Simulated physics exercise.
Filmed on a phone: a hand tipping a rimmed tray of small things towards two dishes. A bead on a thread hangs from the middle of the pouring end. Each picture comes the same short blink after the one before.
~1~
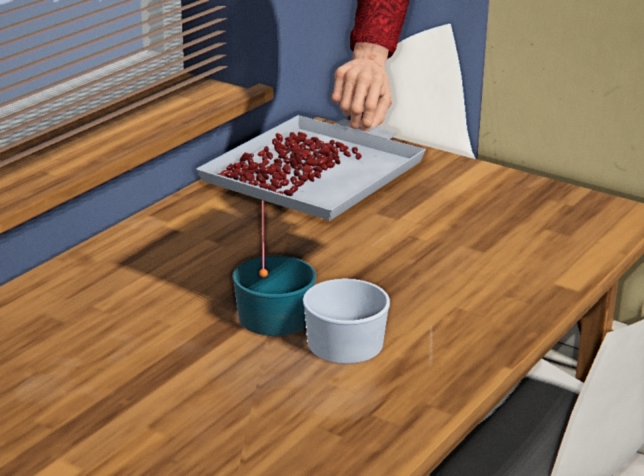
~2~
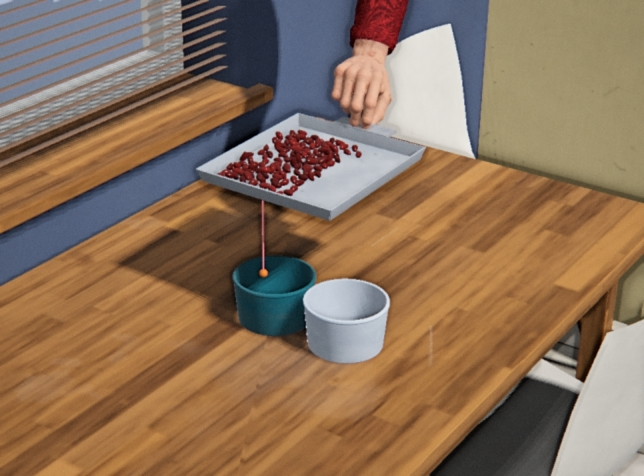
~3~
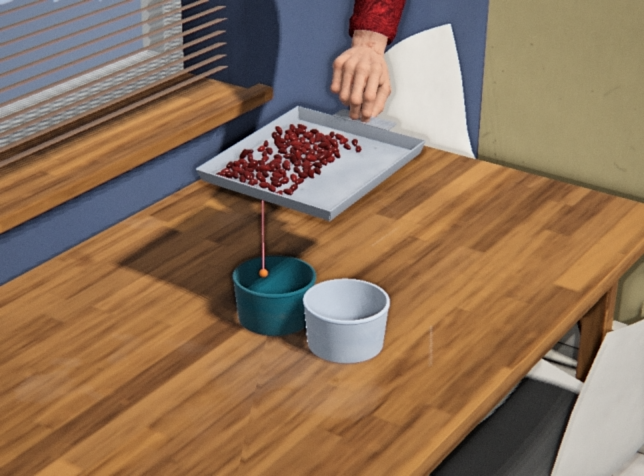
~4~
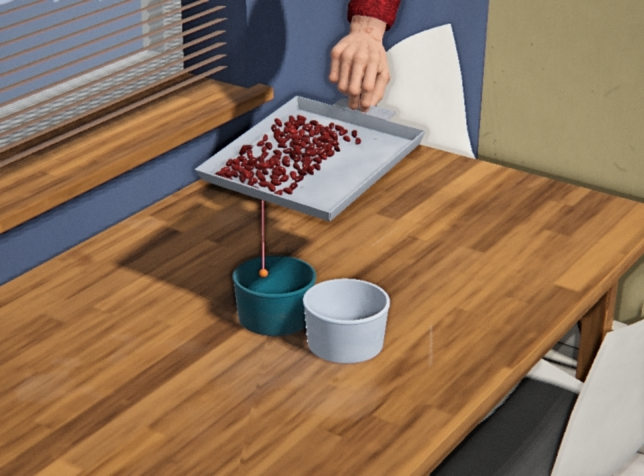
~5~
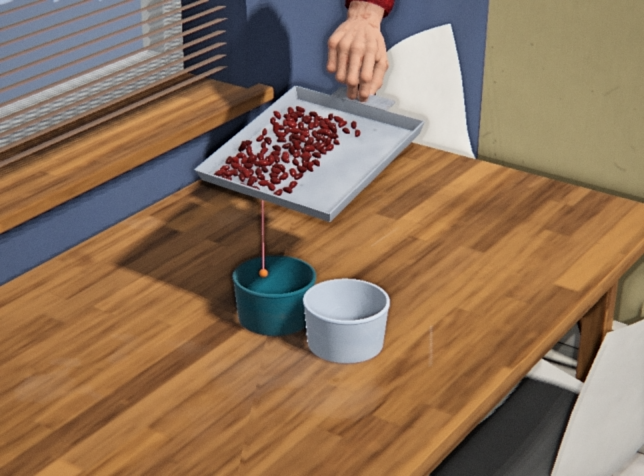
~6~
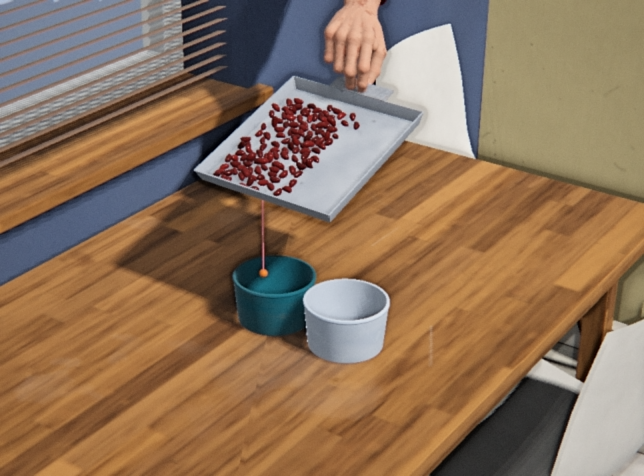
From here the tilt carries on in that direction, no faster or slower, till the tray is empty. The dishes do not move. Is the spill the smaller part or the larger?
In the dishes lies under half of it.
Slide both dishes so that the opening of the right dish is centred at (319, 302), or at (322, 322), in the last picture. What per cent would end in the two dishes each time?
About 30 and 80 per cent.
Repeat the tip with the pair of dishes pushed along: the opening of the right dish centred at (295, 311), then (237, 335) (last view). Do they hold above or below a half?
At the first place over half, at the second less than half.
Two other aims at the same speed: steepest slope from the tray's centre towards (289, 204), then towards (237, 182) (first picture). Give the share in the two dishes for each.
About 20 and 0 per cent.
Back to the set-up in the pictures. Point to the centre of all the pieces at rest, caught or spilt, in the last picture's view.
Close to (223, 352).
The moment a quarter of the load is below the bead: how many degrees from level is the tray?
Around 90° of tilt.
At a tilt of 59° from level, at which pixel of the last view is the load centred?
Close to (256, 169).
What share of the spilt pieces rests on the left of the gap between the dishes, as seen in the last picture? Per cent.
It comes to 100 per cent or so.
Shortly afterwards, tray tipped steeply; all but a few on the tray; only a few in the air.
Next, tray tipped right over; near a third on the tray; near a third outside both; near a third in the air.
Some moments later, tray tipped past a quarter turn; only a few in the right dish; only a few in the left dish; all but a few outside both.
In the end, tray tipped past a quarter turn; only a few in the right dish; only a few in the left dish; all but a few outside both.
